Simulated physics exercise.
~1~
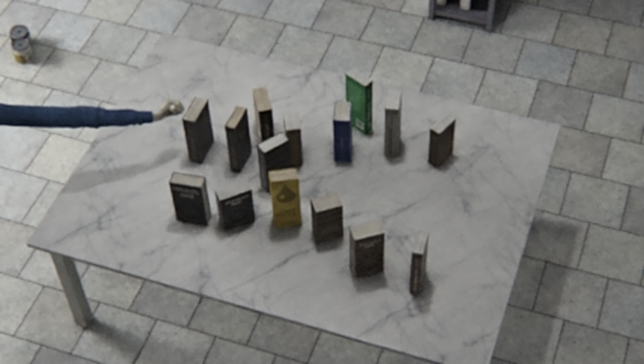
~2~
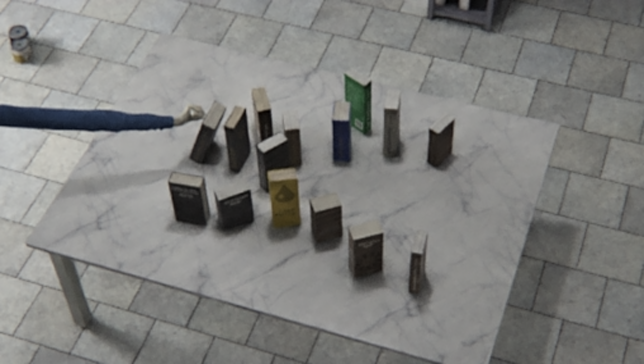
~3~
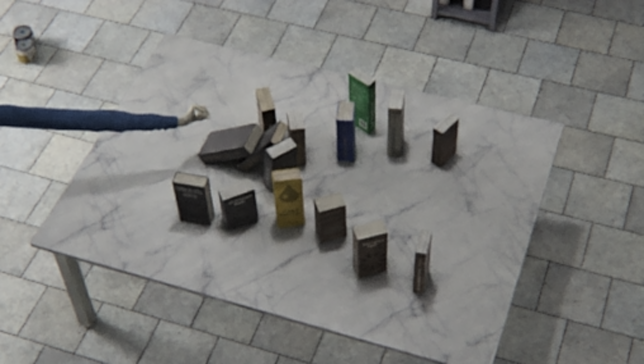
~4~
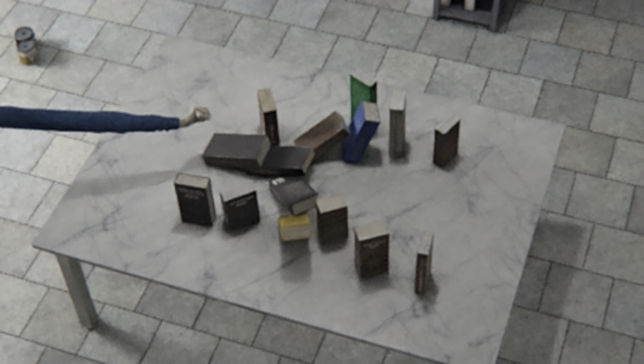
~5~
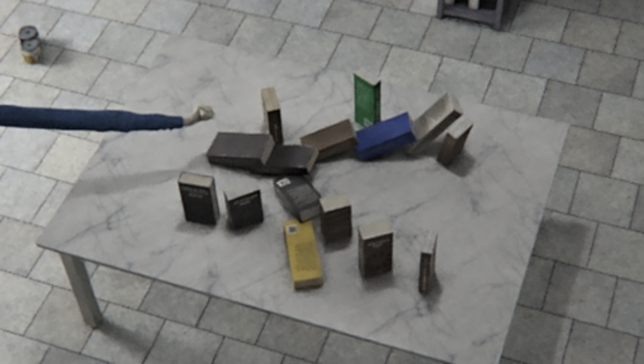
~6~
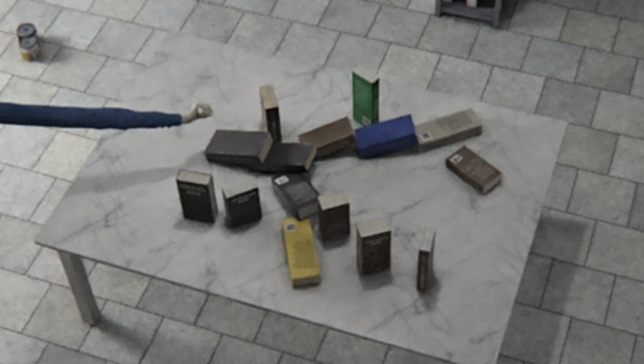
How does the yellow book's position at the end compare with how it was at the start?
At the start the yellow book stood upright on the table, but by the end it was lying on its side.
